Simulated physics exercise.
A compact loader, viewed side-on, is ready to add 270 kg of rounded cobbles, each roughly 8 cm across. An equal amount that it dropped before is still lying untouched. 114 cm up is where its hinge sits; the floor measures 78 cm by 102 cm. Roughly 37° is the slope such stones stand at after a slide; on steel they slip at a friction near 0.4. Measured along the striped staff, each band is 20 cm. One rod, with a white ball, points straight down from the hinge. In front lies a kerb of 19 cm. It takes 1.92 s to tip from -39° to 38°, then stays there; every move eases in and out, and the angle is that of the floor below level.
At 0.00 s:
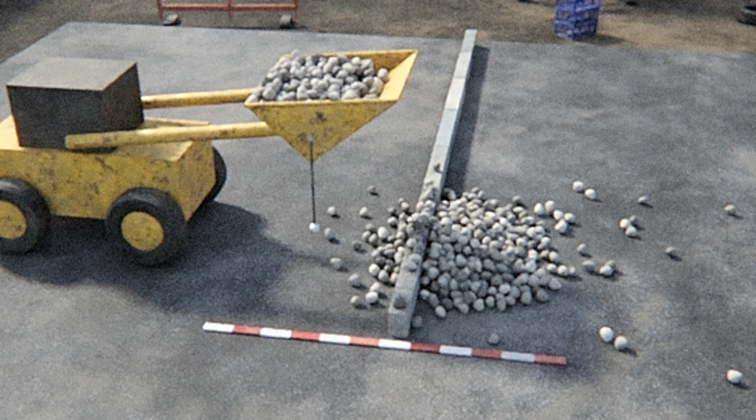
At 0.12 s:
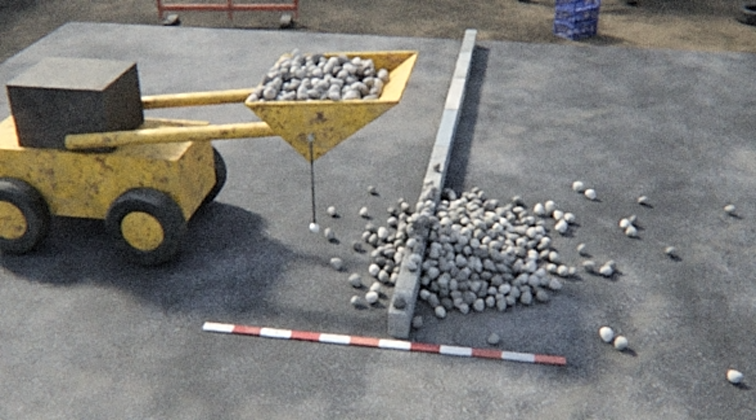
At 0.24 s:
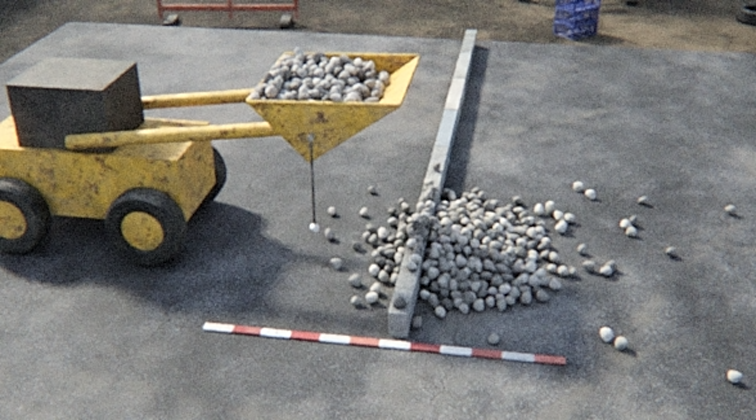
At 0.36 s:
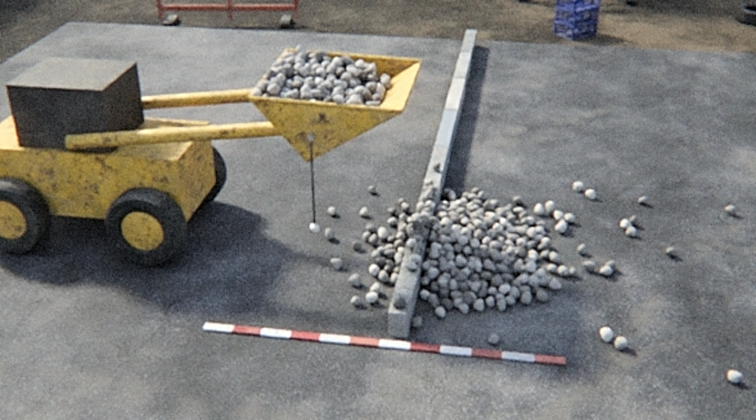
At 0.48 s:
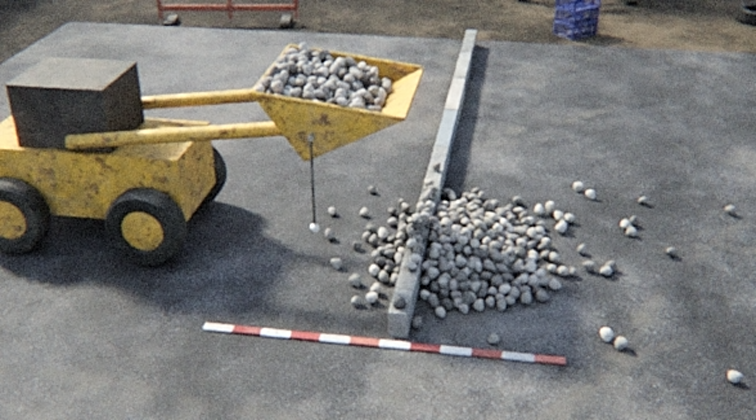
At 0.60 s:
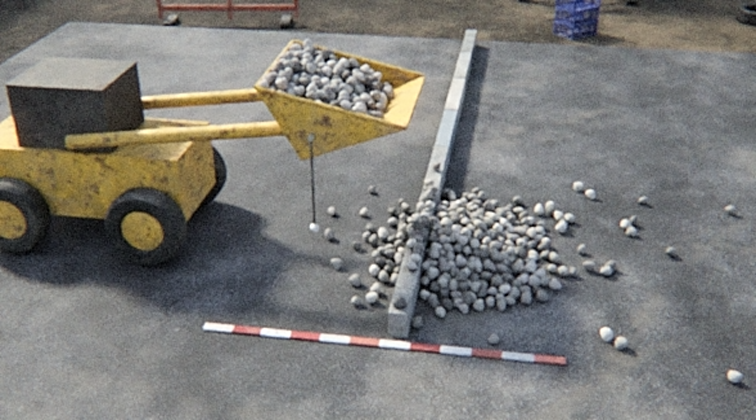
The footage shows a yellow loader holding a bucket heaped with rounded grey stones beside a low kerb, where more stones lie scattered and piled; the bucket slowly tilts forward to the right while the loader stays still.
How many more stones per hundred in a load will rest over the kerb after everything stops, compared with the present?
I would say 68 per hundred.
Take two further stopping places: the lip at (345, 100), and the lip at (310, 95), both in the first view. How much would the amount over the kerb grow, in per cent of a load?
Case one about 5 %, case two about 0 %.
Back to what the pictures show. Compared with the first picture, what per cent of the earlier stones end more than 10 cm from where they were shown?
I'd put it at about 5 per cent.
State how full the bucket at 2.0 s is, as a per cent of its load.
About 20 per cent is held.
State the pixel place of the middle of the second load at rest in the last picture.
Roughly at (446, 237) in the last picture.
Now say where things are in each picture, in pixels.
In the first picture, the bucket is at -39°, its lip at (398, 101); the top of the load is at (324, 65). The earlier load is highest near (418, 234), 24 cm above ground level, 15 % on this side of the kerb, 86 % over the kerb.
In the second picture, the bucket is at -38°, its lip at (399, 102); the top of the load is at (322, 64); the stones move at 0.1 m/s on average.
The third picture shows lip at (400, 106), floor tilted -36°, highest stones at (316, 63); the stones move at 0.1 m/s on average.
In the fourth picture, the bucket is at -32°, its lip at (402, 111); the top of the load is at (301, 64); the stones move at 0.1 m/s on average.
The fifth picture shows lip at (405, 119), floor tilted -27°, highest stones at (294, 59); the stones move at 0.2 m/s on average.
In the sixth picture, the bucket is at -21°, its lip at (406, 128); the top of the load is at (298, 56); the stones move at 0.2 m/s on average.
After 1.4 s the floor is at 26°; in per cent of one load, 97 in the bucket, 18 on this side of the kerb, 86 over the kerb; the foremost stones are at (661, 251).
After 2.0 s the floor is at 38°; in per cent of one load, 21 in the bucket, 57 on this side of the kerb, 122 over the kerb; the foremost stones are at (661, 251).
After 2.4 s the floor is at 38°; in per cent of one load, 0 in the bucket, 55 on this side of the kerb, 146 over the kerb; the foremost stones are at (661, 251).
After 4.8 s the floor is at 38°; in per cent of one load, 0 in the bucket, 47 on this side of the kerb, 154 over the kerb; the foremost stones are at (660, 246). Net gain over the kerb, 68.
